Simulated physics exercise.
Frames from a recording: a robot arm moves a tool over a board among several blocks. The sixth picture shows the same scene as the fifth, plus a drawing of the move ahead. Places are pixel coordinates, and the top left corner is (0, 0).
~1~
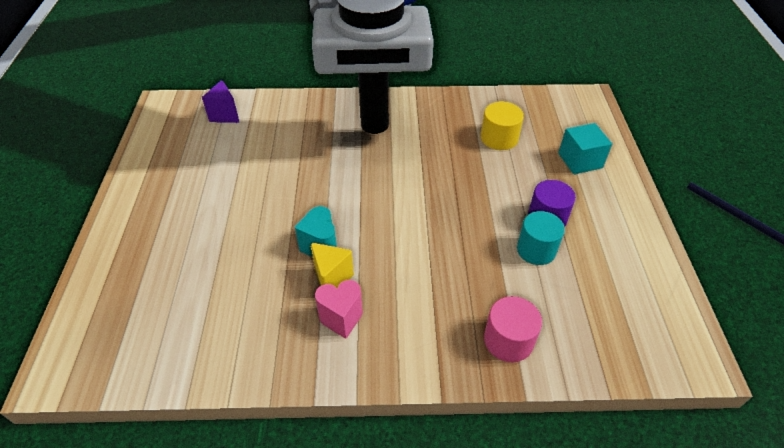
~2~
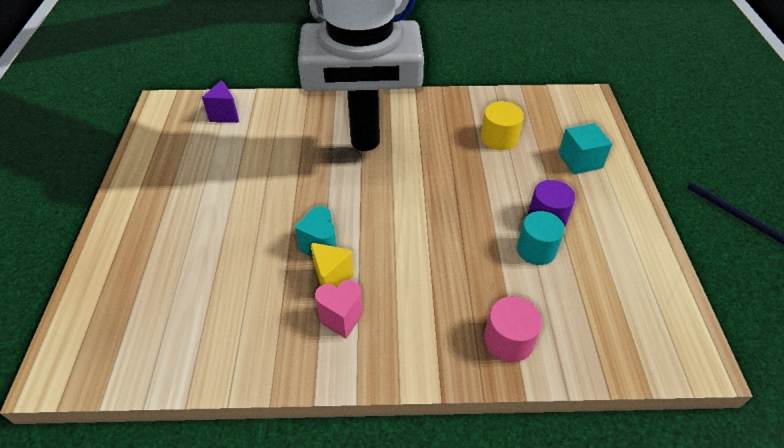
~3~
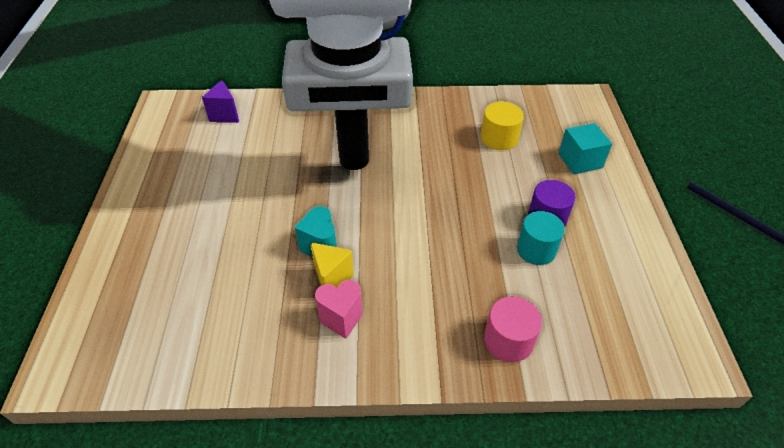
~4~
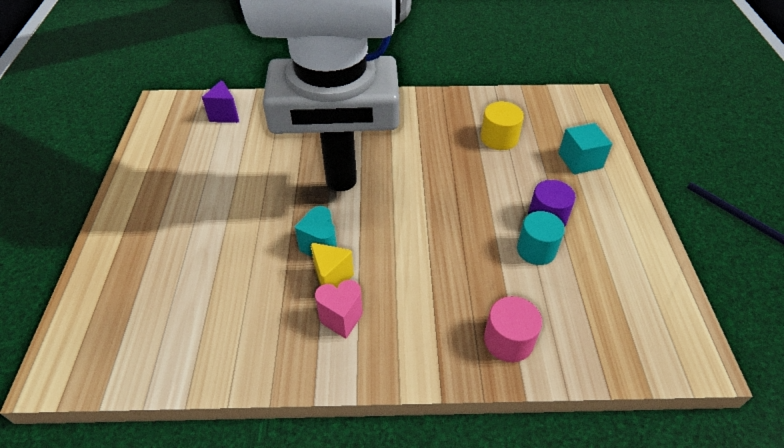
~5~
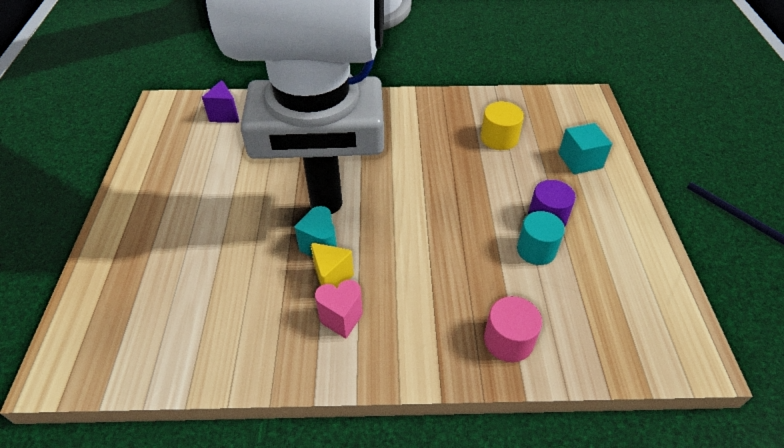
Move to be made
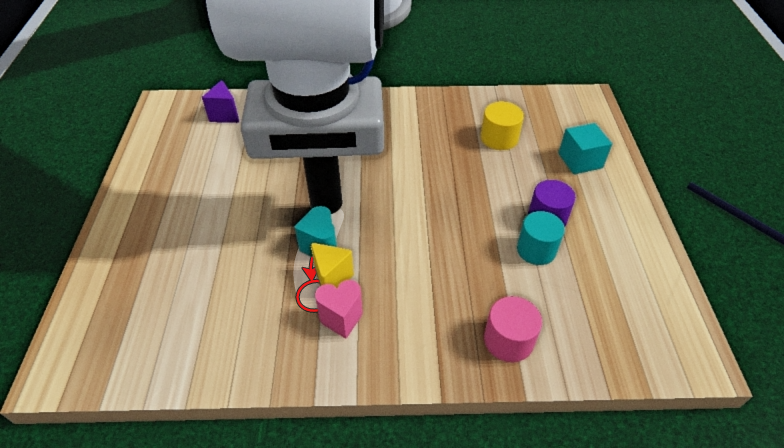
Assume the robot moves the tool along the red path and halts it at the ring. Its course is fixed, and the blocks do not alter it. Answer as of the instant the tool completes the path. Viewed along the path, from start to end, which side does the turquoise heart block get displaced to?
It's going to go right.
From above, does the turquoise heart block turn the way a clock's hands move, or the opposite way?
It swings round clockwise.
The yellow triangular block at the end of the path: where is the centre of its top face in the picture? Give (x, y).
I expect it at (336, 290).
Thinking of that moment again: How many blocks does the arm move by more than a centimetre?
Three or more shift.
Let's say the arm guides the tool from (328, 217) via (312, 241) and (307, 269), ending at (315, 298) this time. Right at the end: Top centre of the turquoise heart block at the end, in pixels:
The turquoise heart block ends near (287, 307).
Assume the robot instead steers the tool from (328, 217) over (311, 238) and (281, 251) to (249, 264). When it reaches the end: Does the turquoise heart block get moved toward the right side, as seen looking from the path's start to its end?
No - that is not the case.
The drawn path runs from (328, 217) through (314, 254) to (315, 296).
What follows on the original path. One third of the way, tool at (316, 229); turquoise heart block at (305, 248); yellow triangular block at (325, 271), turned 50° anticlockwise; pink heart block at (341, 298).
Two thirds of the way, tool at (309, 255); turquoise heart block at (288, 275), turned 25° clockwise; yellow triangular block at (325, 277), turned 75° anticlockwise; pink heart block at (343, 301).
At the end, tool at (313, 283); turquoise heart block at (280, 297), turned 65° clockwise; yellow triangular block at (336, 290), turned 75° anticlockwise; pink heart block at (351, 315).
